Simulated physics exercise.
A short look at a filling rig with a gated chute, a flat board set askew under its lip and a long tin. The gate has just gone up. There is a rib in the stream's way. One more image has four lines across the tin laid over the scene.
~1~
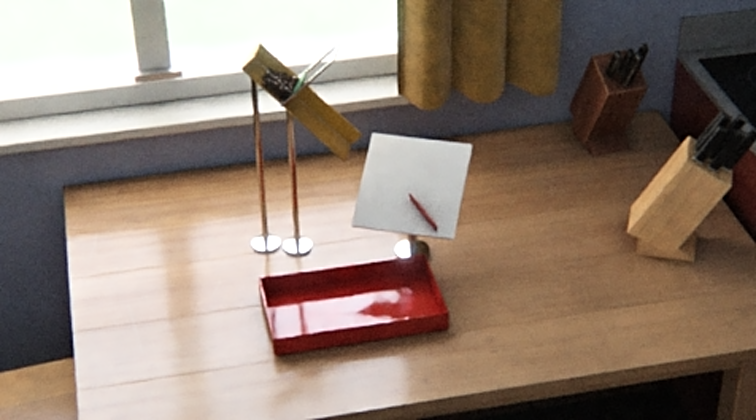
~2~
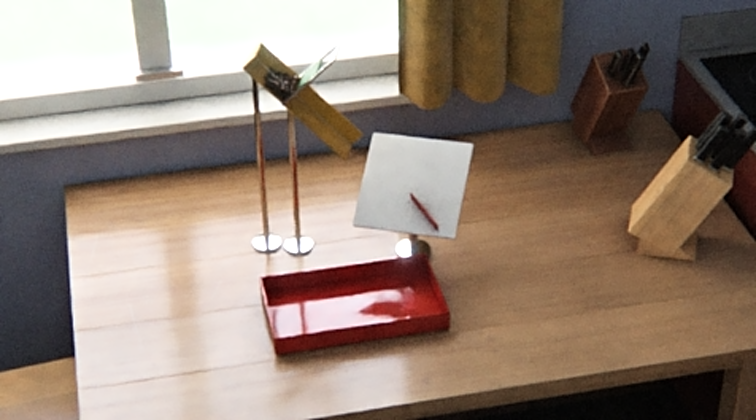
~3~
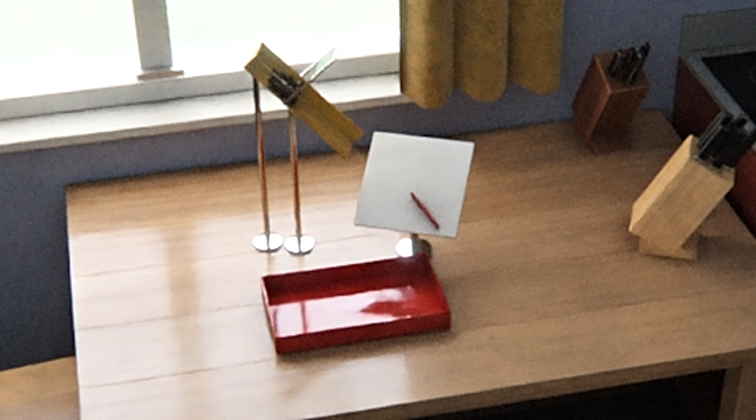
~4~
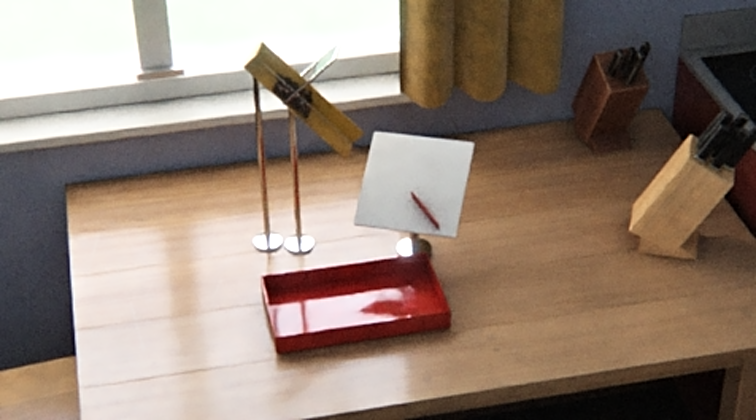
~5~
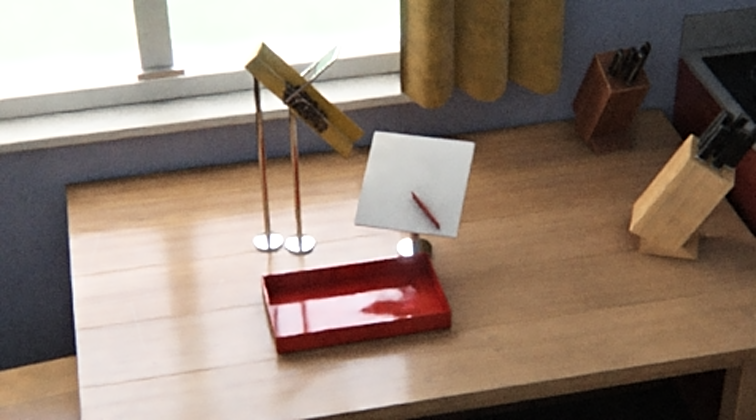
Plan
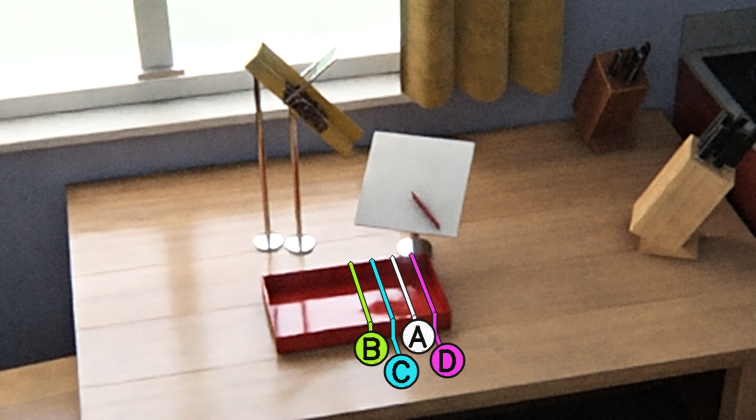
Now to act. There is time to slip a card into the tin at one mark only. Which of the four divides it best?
The answer is line A.
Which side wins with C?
Right.
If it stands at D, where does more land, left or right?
More lands on the left.
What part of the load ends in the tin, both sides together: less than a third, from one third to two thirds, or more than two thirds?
It is more than two thirds.
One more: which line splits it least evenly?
Here it is line B.
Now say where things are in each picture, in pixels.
Load behind the gate (281, 87), flat chocolate drops; lip of the chute (348, 153), sloping fairly steeply, in the first picture.
Middle of the board (413, 184), tilted fairly steeply; middle of its low edge (403, 232); of its high edge (423, 138), in the second picture.
Front corners of the tin (276, 337) and (450, 311), empty; front of the load (295, 100), in the third picture.
Middle of the load (295, 96); its front (307, 112), roughly a quarter of the way to the lip; rib from (411, 192) to (438, 224), in the fourth picture.
Middle of the load (305, 107); its front (323, 128), roughly half of the way to the lip, in the fifth picture.
On the marked copy, line A crosses the front rim at (414, 316); line B crosses the front rim at (370, 323); line C crosses the front rim at (392, 319); line D crosses the front rim at (434, 313).
For line A, of what is caught, roughly half on the left of the divider, roughly half on the right.
For line B, of what is caught, just a few on the left of the divider, almost all on the right.
For line C, of what is caught, roughly a quarter on the left of the divider, the larger part on the right.
For line D, of what is caught, the larger part on the left of the divider, roughly a quarter on the right.
